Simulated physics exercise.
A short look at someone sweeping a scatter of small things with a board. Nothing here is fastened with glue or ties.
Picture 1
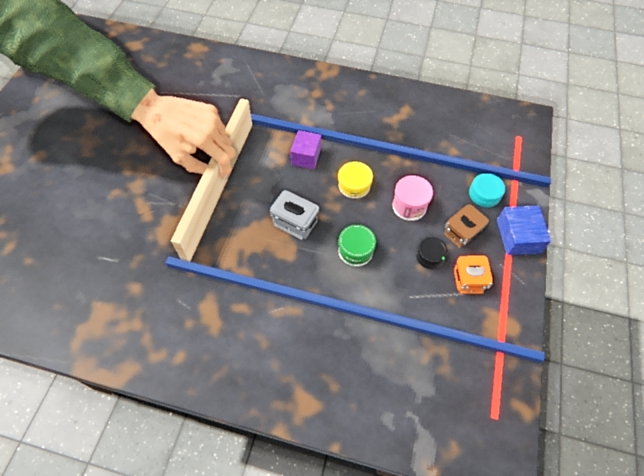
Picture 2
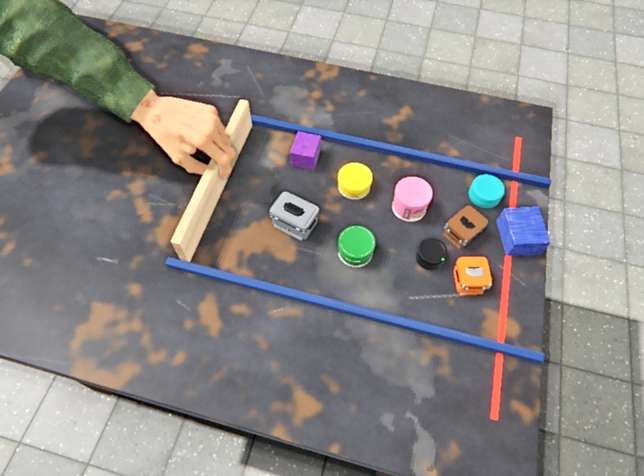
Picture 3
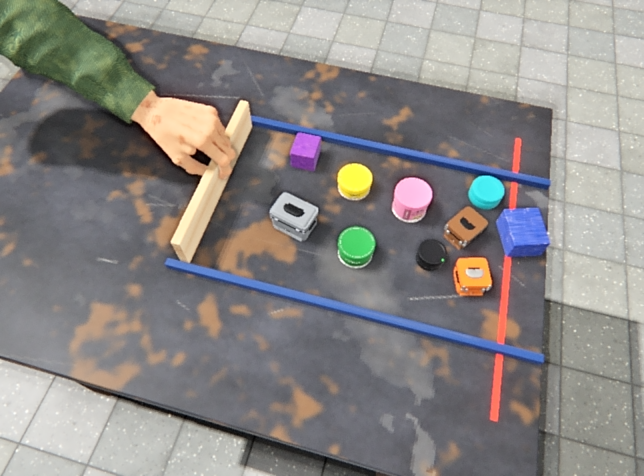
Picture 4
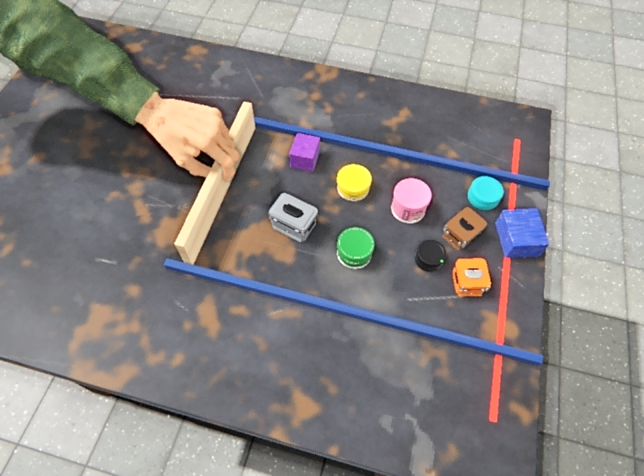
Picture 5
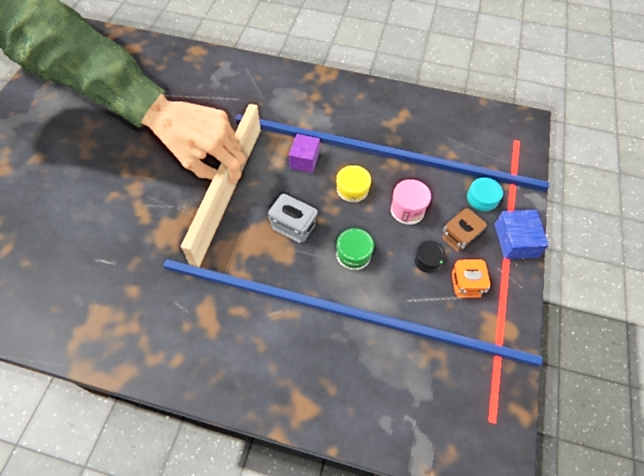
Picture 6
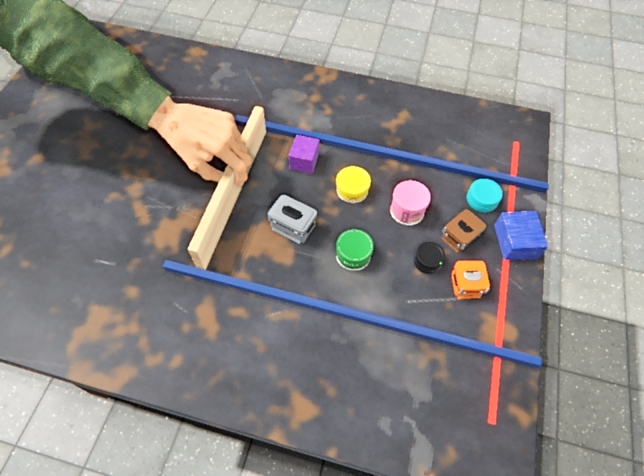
A hand in a green sleeve holding a wooden board, then sliding it slightly right toward scattered colourful blocks, tins and cases.
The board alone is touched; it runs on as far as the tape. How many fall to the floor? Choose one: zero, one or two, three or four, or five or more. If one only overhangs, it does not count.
Five or more.
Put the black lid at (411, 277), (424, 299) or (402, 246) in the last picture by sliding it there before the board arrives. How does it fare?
In order, it holds its place; holds its place; goes down.
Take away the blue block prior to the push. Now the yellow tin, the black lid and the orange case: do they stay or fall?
Yellow tin - safe, black lid - gone, orange case - gone.
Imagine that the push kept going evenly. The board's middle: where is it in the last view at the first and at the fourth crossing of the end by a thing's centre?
Near (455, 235) first, near (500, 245) second.
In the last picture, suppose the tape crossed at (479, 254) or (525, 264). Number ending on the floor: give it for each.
You'd count 1 the first time and 6 the second.
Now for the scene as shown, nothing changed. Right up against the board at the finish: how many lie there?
Total: 4.
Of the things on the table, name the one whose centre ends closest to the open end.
That's the orange case.
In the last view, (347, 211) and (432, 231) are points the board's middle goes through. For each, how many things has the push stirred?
Tally at point one: 4; at point two: 9.
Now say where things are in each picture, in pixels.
The first picture shows blue block (523, 230); turquoise lid (487, 190); orange case (472, 275); board (217, 176); tape (509, 255).
The second picture shows turquoise lid (486, 192); yellow tin (355, 182).
The third picture shows orange case (471, 277); grey case (295, 217).
The fourth picture shows blue block (521, 233); board (220, 179).
The fifth picture shows turquoise lid (485, 195); brown case (463, 231).
The sixth picture shows blue block (520, 236); turquoise lid (484, 196); orange case (469, 280); board (232, 184); tape (506, 260).
Soon after, none off yet; blue block at rest near (520, 236); turquoise lid at rest near (484, 196); orange case at rest near (469, 280).
Then, none off yet; blue block tipped a little near (561, 240); turquoise lid moved about its own width near (514, 202); orange case moved well along near (517, 318).
At rest, the number that fall off is five or more; fallen, pink pot, black lid, brown case, turquoise lid and blue block.
